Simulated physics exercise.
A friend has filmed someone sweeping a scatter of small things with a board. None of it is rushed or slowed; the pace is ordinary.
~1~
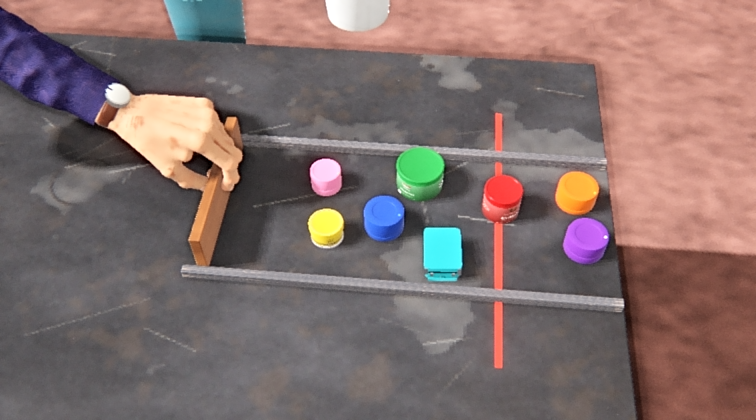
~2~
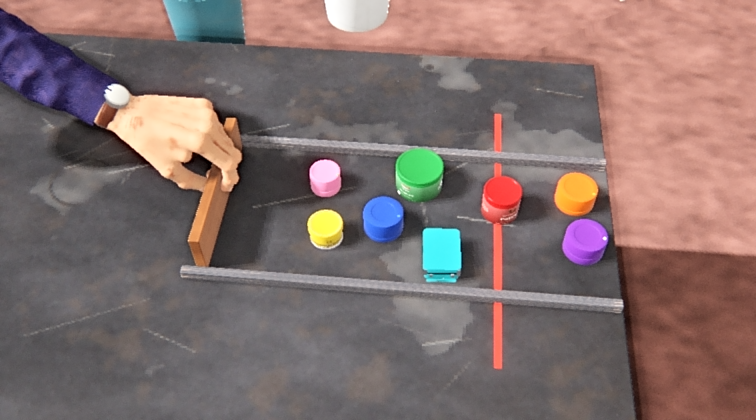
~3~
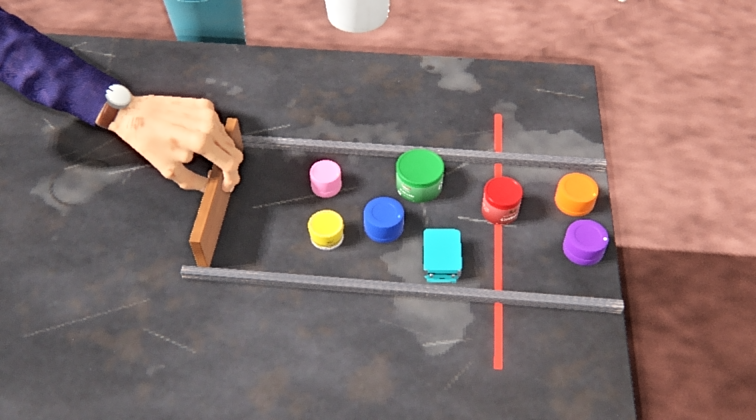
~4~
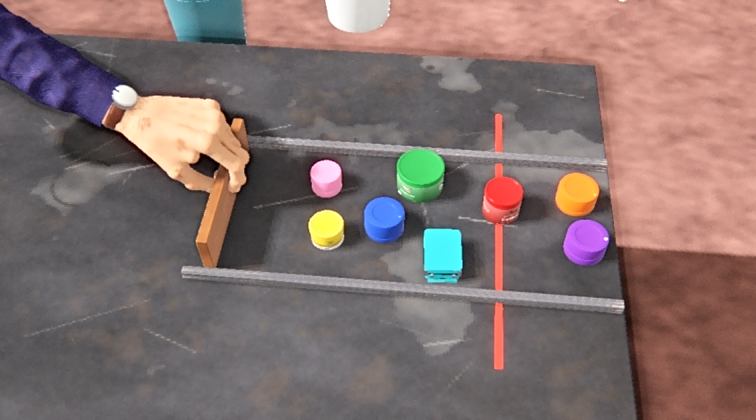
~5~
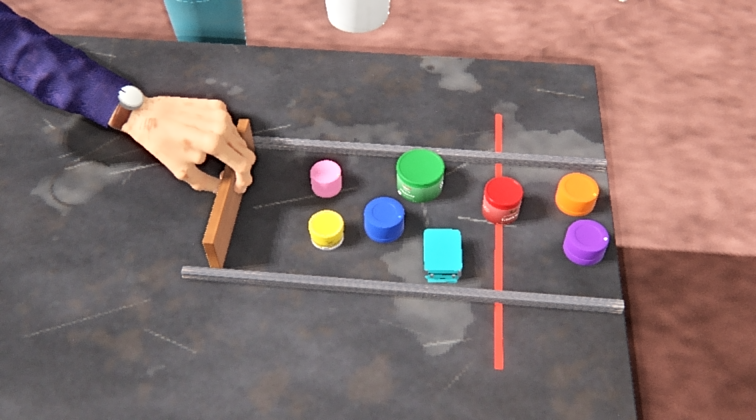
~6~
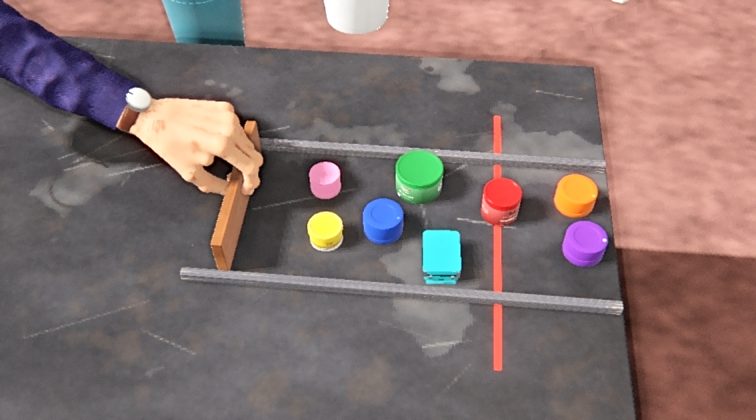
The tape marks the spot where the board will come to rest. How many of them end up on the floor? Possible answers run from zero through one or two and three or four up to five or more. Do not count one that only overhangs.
The right answer is zero.
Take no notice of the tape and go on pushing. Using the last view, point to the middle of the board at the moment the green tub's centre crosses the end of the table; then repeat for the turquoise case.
Near (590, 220) and (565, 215).
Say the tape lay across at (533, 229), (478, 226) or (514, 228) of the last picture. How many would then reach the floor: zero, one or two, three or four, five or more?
Tape one gives none at all, tape two gives zero, and tape three gives none.
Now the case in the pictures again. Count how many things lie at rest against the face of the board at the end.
3 in contact.
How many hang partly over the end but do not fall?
The total comes out at 0.
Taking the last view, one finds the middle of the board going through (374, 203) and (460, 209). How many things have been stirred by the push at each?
I get 4 at the one place and 6 at the other.
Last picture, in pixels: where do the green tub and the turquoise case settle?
First object: (539, 176); second object: (548, 271).
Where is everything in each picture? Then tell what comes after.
In the first frame, purple lid (586, 241); orange lid (577, 193); red tub (502, 200); board (218, 190); tape (499, 224).
In the second frame, orange lid (576, 194); yellow tin (326, 230).
In the third frame, red tub (502, 202); board (219, 191).
In the fourth frame, purple lid (586, 242); pink lid (326, 179).
In the fifth frame, orange lid (577, 195); green tub (420, 176).
In the sixth frame, purple lid (585, 244); orange lid (576, 196); red tub (501, 203); board (238, 194); tape (498, 227).
Soon after, none off yet; purple lid at rest near (585, 244); orange lid at rest near (576, 196); red tub at rest near (501, 203).
At rest, the number that fall off is zero.
